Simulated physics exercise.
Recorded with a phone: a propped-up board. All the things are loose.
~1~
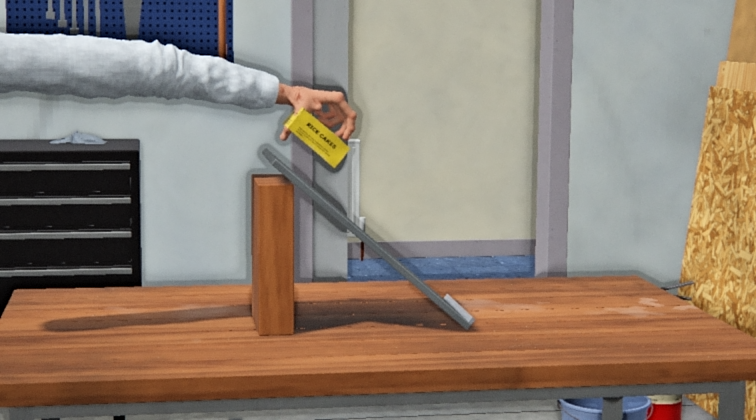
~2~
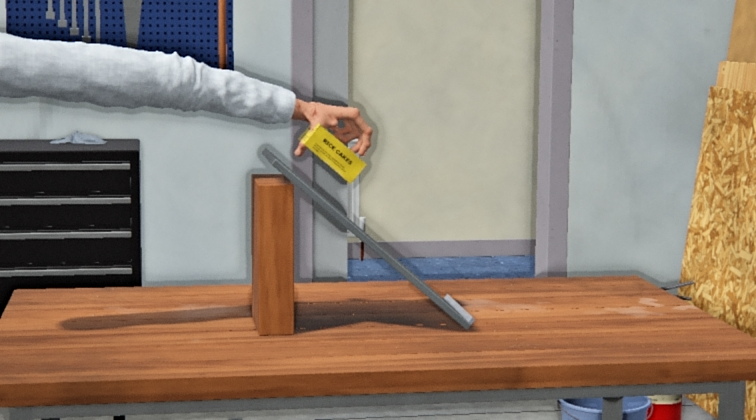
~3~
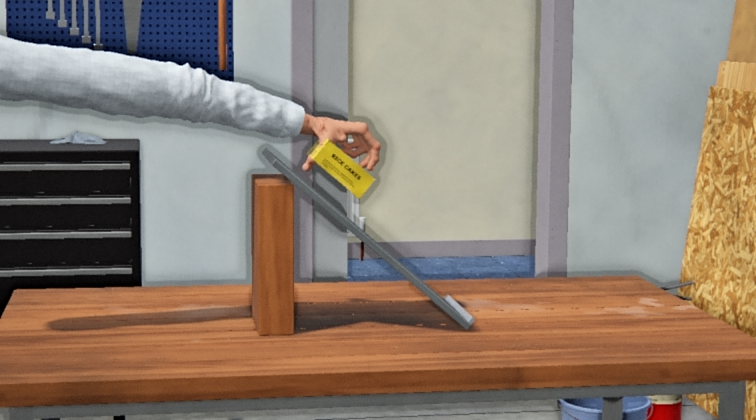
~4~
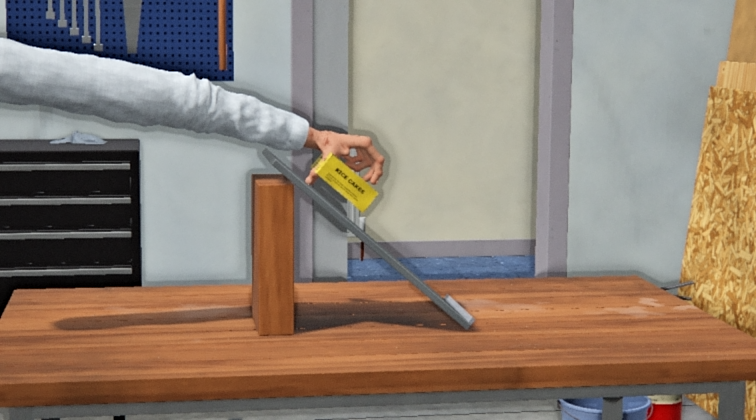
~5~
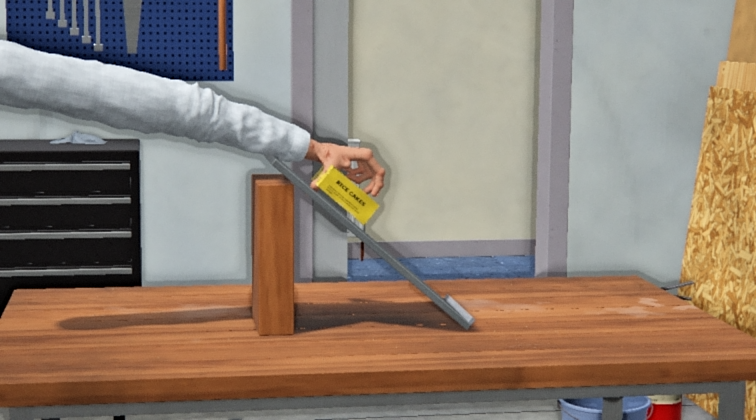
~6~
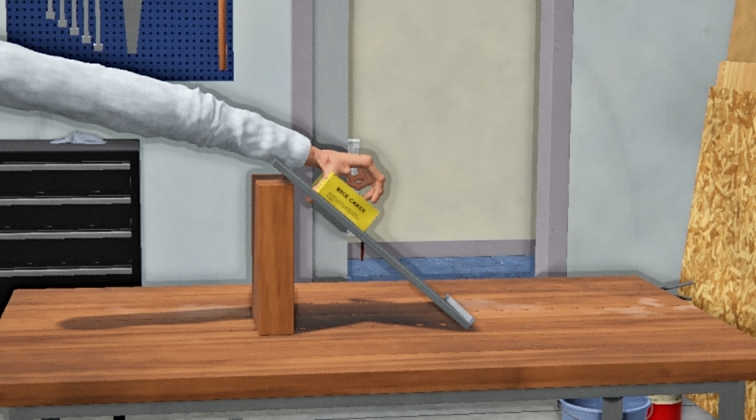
In a workshop, a hand in a pale sleeve lowers a yellow packet toward a board propped against an upright wooden block on a bench, moving it down and slightly right, then holds it against the board's sloping surface.
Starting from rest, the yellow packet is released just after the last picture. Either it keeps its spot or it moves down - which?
Watch - it heads lower on that slope.
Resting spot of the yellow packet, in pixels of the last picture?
It finishes at around (441, 281).
Then, 0.30 s past the last view, yellow packet displaced about its own width near (377, 227).
Then, 0.40 s past the last view, yellow packet displaced about its own width near (418, 260).
Then, 0.50 s past the last view, yellow packet tipped 13° against what carries it near (446, 277).
Finally, moved from the start, yellow packet. Final places as the last picture's camera would see them, yellow packet near (441, 281). The yellow packet goes downhill.
